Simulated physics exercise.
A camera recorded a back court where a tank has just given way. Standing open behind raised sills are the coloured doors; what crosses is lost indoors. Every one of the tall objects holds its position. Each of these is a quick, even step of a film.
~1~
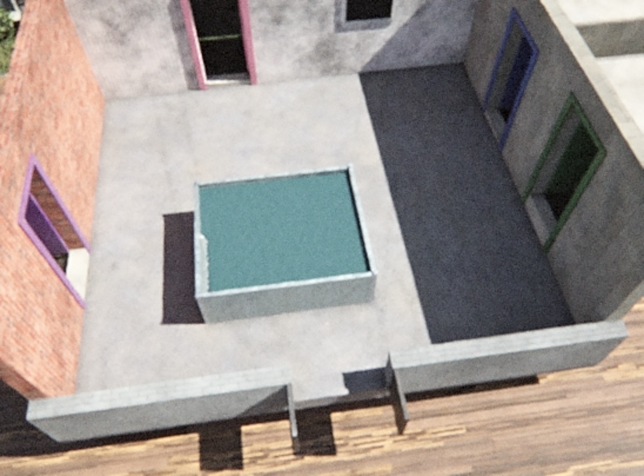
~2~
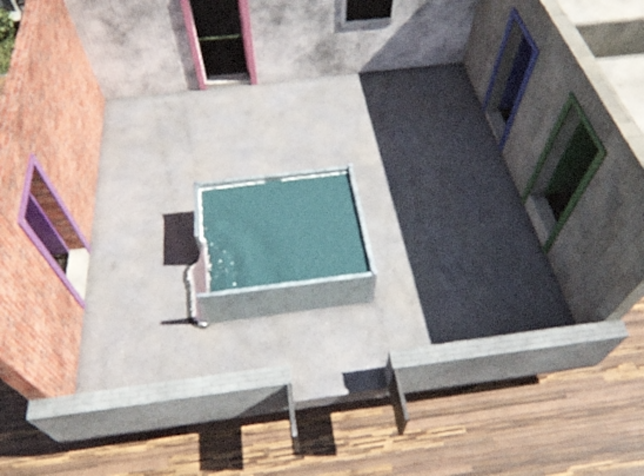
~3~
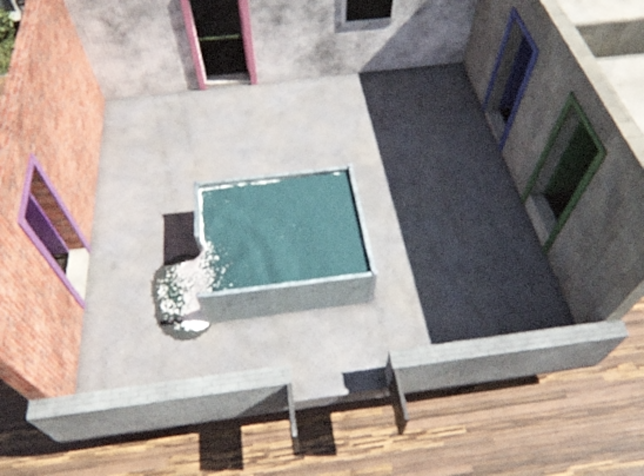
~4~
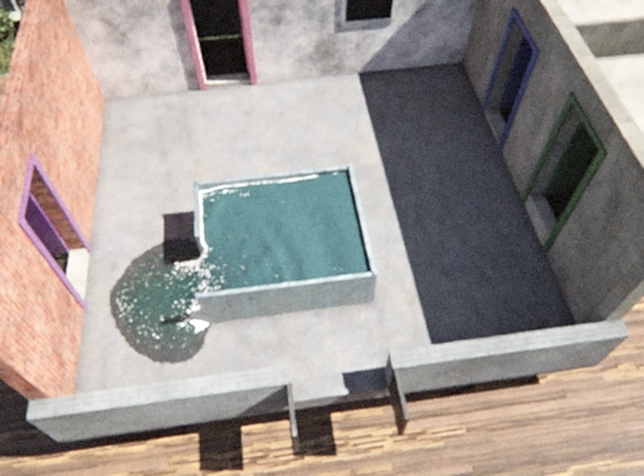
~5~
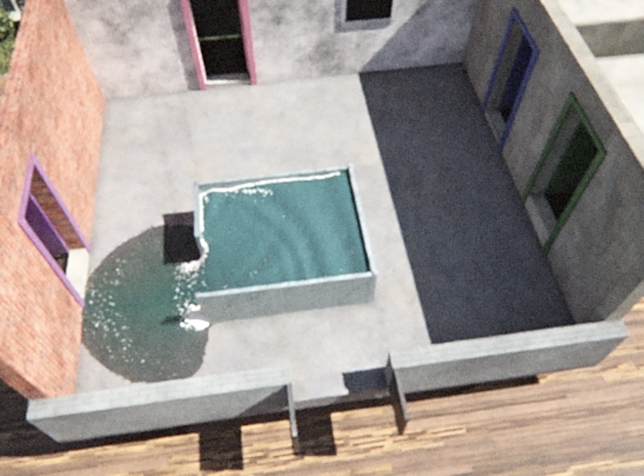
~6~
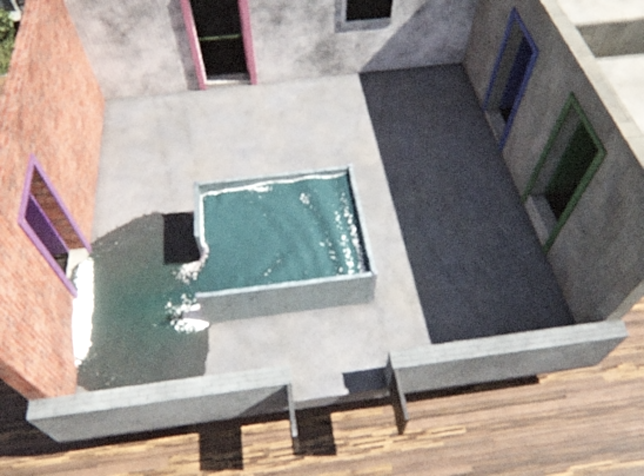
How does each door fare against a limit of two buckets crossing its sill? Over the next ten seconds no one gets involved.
The green door stays within the limit. The blue door stays within the limit. The purple door goes past the limit. The pink door stays within the limit.
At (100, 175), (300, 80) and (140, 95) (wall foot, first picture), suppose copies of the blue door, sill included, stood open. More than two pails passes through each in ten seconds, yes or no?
Falls short; falls short; exceeds the limit.
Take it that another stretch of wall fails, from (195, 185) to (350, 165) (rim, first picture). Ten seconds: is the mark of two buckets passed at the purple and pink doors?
Outcome - purple door comes in lower, pink door breaks the threshold.
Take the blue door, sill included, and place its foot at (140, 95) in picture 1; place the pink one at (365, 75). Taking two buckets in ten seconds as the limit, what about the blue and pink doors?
The blue one crosses the limit, while the pink one remains below the limit.
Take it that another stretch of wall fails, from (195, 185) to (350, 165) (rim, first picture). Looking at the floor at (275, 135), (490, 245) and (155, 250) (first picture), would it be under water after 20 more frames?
In the order you gave them, I get drenched, still bare, still bare.
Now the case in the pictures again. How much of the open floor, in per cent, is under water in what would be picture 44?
It comes to roughly 70 in a hundred.
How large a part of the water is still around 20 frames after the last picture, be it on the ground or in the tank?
Estimate: 94 per cent.
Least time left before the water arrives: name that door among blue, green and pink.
That would be the door marked pink.
A moment on, water covers 15 % of the floor; the green door not reached, the blue door not reached, the purple door over two buckets in, the pink door not reached.
Next, water covers 20 % of the floor; the green door not reached, the blue door not reached, the purple door far over two buckets in, the pink door not reached.
Then, water covers 40 % of the floor; the green door not reached, the blue door not reached, the purple door far over two buckets in, the pink door wet at the sill, nothing in.
Later, water covers 70 % of the floor; the green door wet at the sill, nothing in, the blue door not reached, the purple door far over two buckets in, the pink door wet at the sill, nothing in.
In the end, water covers 95 % of the floor; the green door wet at the sill, nothing in, the blue door wet at the sill, nothing in, the purple door far over two buckets in, the pink door wet at the sill, nothing in.
